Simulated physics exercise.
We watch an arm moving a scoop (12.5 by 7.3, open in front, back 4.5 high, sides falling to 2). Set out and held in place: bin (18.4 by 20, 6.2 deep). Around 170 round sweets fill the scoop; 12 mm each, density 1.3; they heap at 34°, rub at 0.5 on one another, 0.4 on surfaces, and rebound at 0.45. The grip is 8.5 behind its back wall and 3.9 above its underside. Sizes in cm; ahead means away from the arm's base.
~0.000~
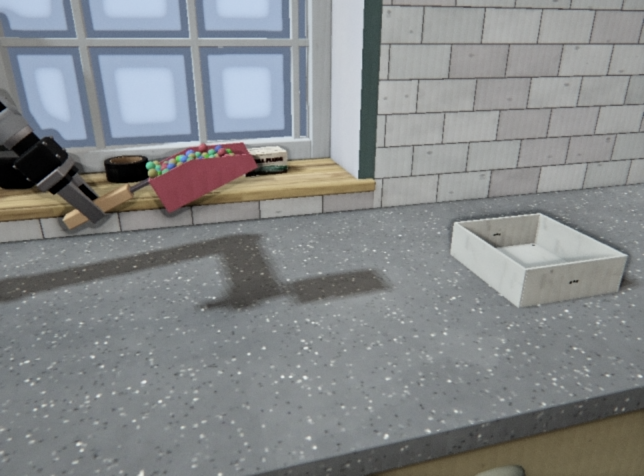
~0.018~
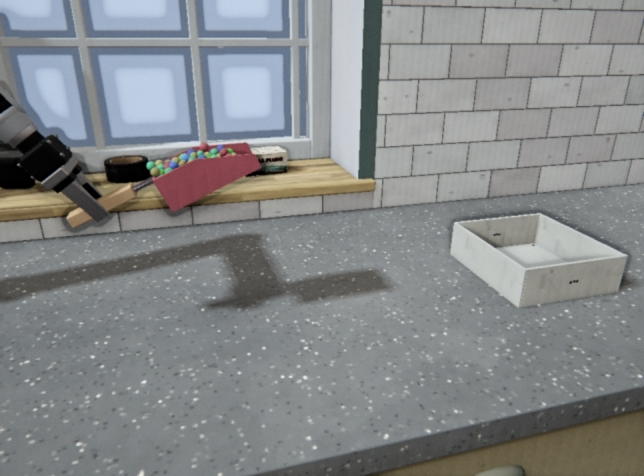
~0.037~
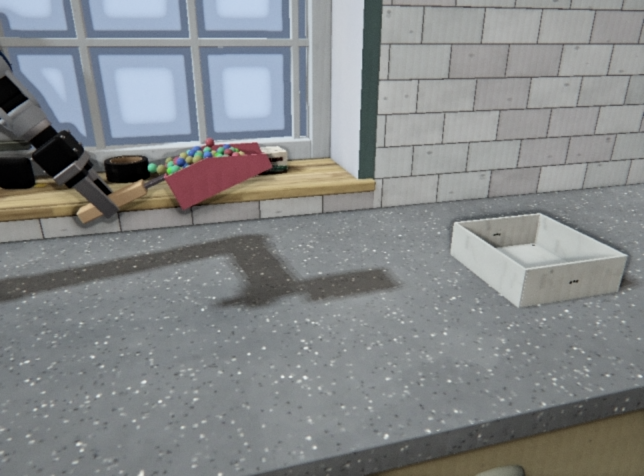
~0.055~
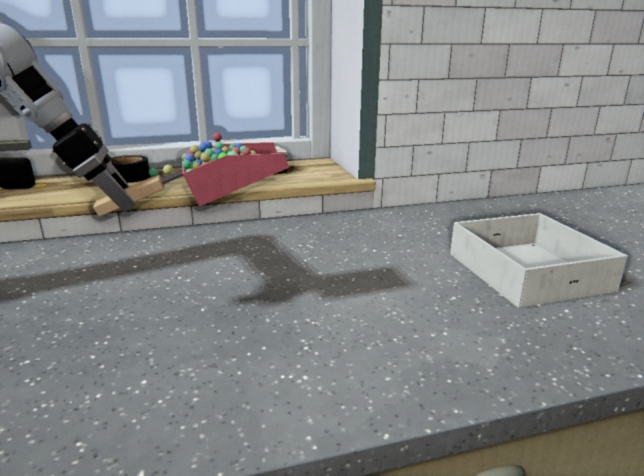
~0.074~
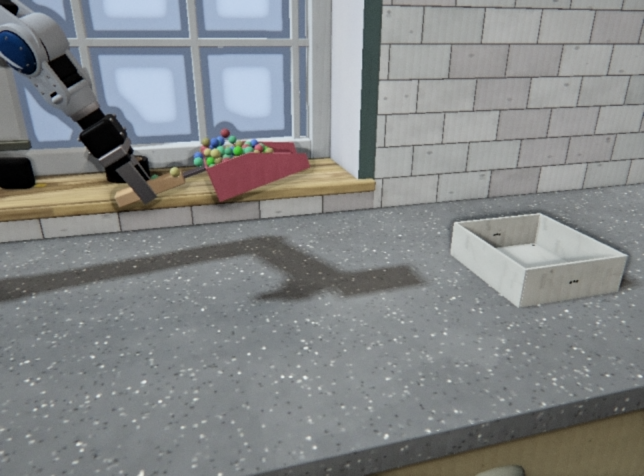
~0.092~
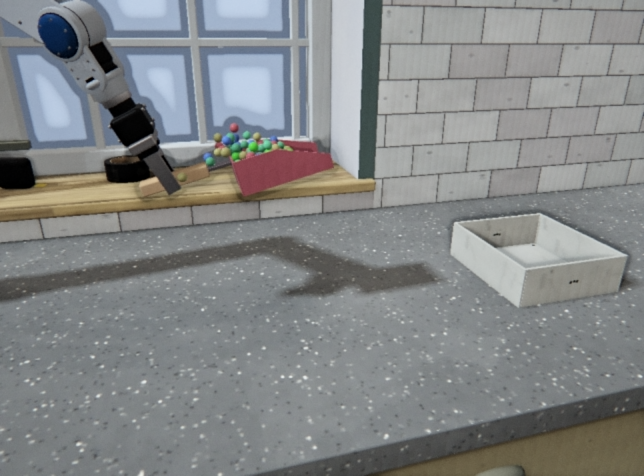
On a wooden windowsill above a speckled grey counter, a robotic arm holds a red scoop heaped with colourful round sweets, then moves it steadily to the right as its backward tilt eases, while an open white box stays still.
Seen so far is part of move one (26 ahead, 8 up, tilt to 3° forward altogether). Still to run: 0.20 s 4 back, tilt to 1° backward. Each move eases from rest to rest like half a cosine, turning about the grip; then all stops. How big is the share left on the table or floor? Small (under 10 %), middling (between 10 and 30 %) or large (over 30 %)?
A middling share, between 10 and 30 %, ends on the table or floor.
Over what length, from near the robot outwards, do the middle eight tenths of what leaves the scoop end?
Roughly 22 cm.
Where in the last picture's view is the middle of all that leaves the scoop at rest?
Around (558, 263).
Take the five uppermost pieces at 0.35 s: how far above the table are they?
Roughly 22 cm.
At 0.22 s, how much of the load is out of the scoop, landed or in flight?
Some 30 per cent.
After 0.22 s, tilted 3° forward, highest piece 27 above the table; 118 on the scoop, 1 on the table or floor, 53 in flight or on a rim.
After 0.35 s, level, highest piece 22 above the table; 24 in the bin, 8 on the table or floor, 140 in flight or on a rim.
After 0.62 s, level, highest piece 17 above the table; 135 in the bin, 32 on the table or floor, 5 in flight or on a rim.
After 1.67 s, level, highest piece 3 above the table; 135 in the bin, 37 on the table or floor.
At rest, 135 in the bin, 37 on the table or floor. That is 22 % on the table or floor.
